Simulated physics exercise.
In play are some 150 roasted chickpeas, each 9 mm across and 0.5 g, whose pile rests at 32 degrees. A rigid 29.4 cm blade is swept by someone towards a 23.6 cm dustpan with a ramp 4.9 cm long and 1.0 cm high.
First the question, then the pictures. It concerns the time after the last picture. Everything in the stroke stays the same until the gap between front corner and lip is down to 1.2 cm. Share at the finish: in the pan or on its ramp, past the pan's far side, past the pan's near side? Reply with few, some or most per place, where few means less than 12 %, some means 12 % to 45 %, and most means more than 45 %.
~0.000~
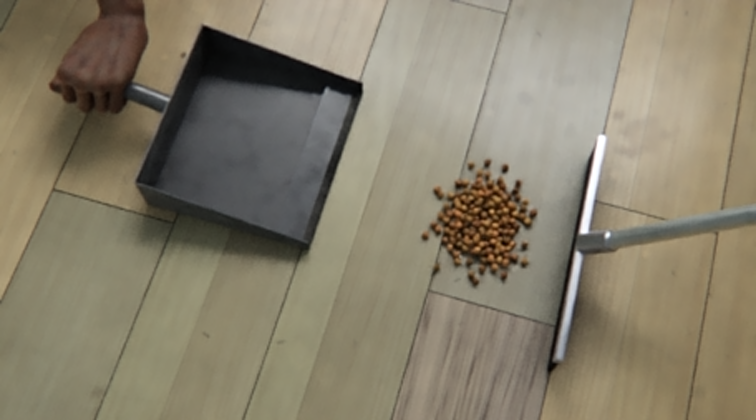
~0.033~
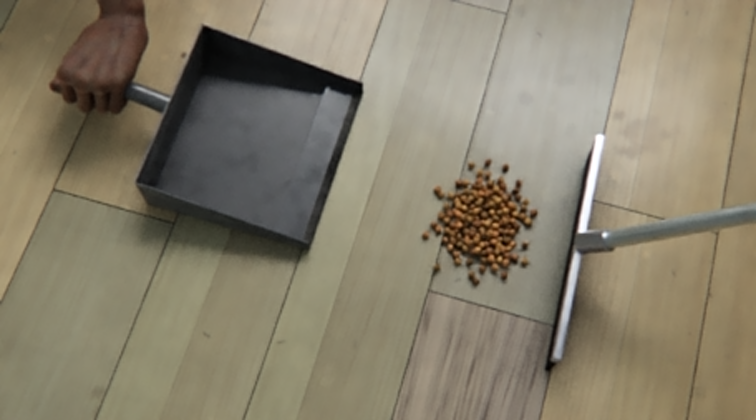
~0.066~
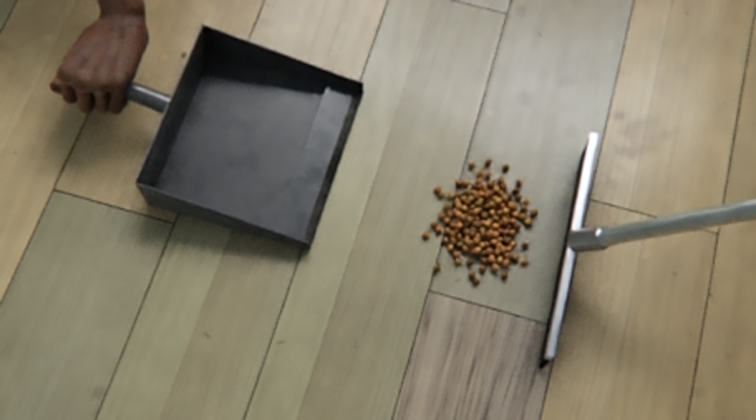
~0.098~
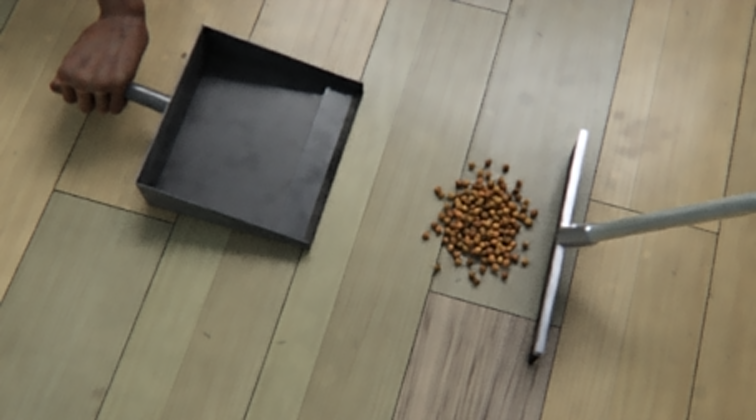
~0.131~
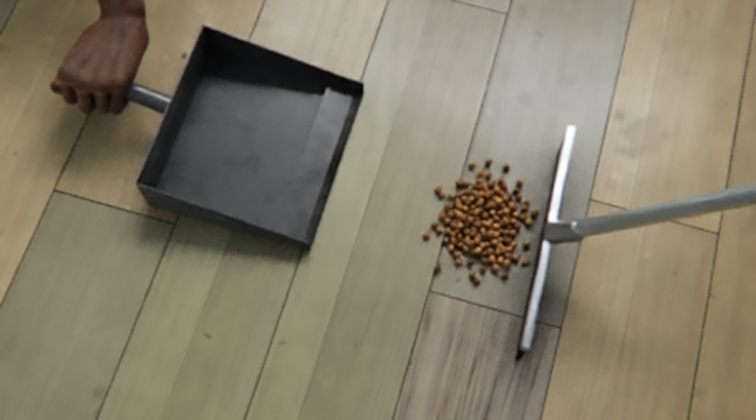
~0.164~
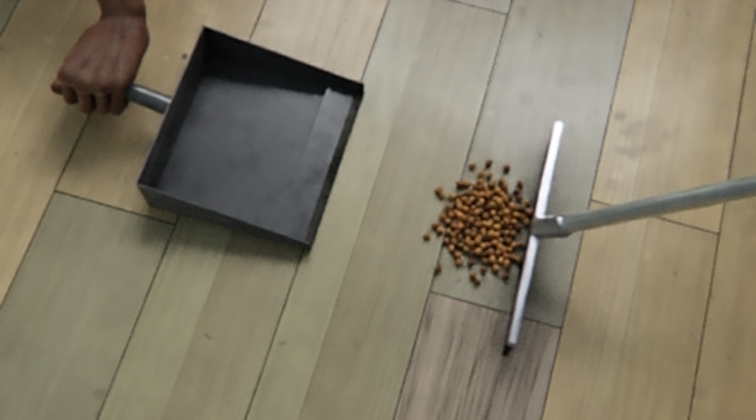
Pan = most, far side = few, near side = few.
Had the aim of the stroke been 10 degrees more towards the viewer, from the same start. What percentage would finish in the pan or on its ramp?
65 %.
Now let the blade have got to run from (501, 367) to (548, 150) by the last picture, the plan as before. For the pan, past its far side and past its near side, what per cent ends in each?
You'd see pan at 25, far at 0 and near at 35.
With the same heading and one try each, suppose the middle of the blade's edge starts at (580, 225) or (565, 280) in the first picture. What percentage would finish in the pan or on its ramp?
Estimates: 65 percent and 60 percent.
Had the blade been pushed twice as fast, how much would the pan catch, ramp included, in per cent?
Share: Near 60 %.
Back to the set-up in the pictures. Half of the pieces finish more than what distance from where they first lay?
That distance is around 22 cm.
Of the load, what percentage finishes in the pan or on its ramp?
Roughly 65 percent.
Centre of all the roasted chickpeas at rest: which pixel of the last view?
Resting centre estimate: Around (327, 168).
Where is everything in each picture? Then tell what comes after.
In the first picture, blade from (558, 359) to (600, 143), moved 0.0 cm, 0 of the pieces shifted so far; middle of the pieces at (482, 224); pan at (244, 142).
In the second picture, blade from (556, 358) to (598, 142), moved 0.3 cm, 0 of the pieces shifted so far; middle of the pieces at (483, 224).
In the third picture, blade from (549, 355) to (592, 140), moved 1.1 cm, 0 of the pieces shifted so far; middle of the pieces at (483, 224).
In the fourth picture, blade from (538, 352) to (582, 137), moved 2.5 cm, 0 of the pieces shifted so far; middle of the pieces at (483, 224).
In the fifth picture, blade from (525, 347) to (569, 133), moved 4.1 cm, 0 of the pieces shifted so far; middle of the pieces at (483, 224).
In the sixth picture, blade from (511, 342) to (557, 129), moved 5.8 cm, 3 of the pieces shifted so far; middle of the pieces at (484, 224); pan at (245, 144). Its pace works out near 0.51 m/s, heading 4 degrees away from the viewer's side.
After 0.40 s, middle of the blade 14 cm from the lip; 0 % over the lip, far side 0 %, near side 0 %.
After 0.56 s, middle of the blade 6 cm from the lip; 0 % over the lip, far side 0 %, near side 5 %.
After 0.85 s, middle of the blade 2 cm from the lip; 70 % over the lip, far side 0 %, near side 5 %.
At rest (1.8 s), pan 65 %, far side 0 %, near side 5 %, in front of the lip or behind the blade 30 %.
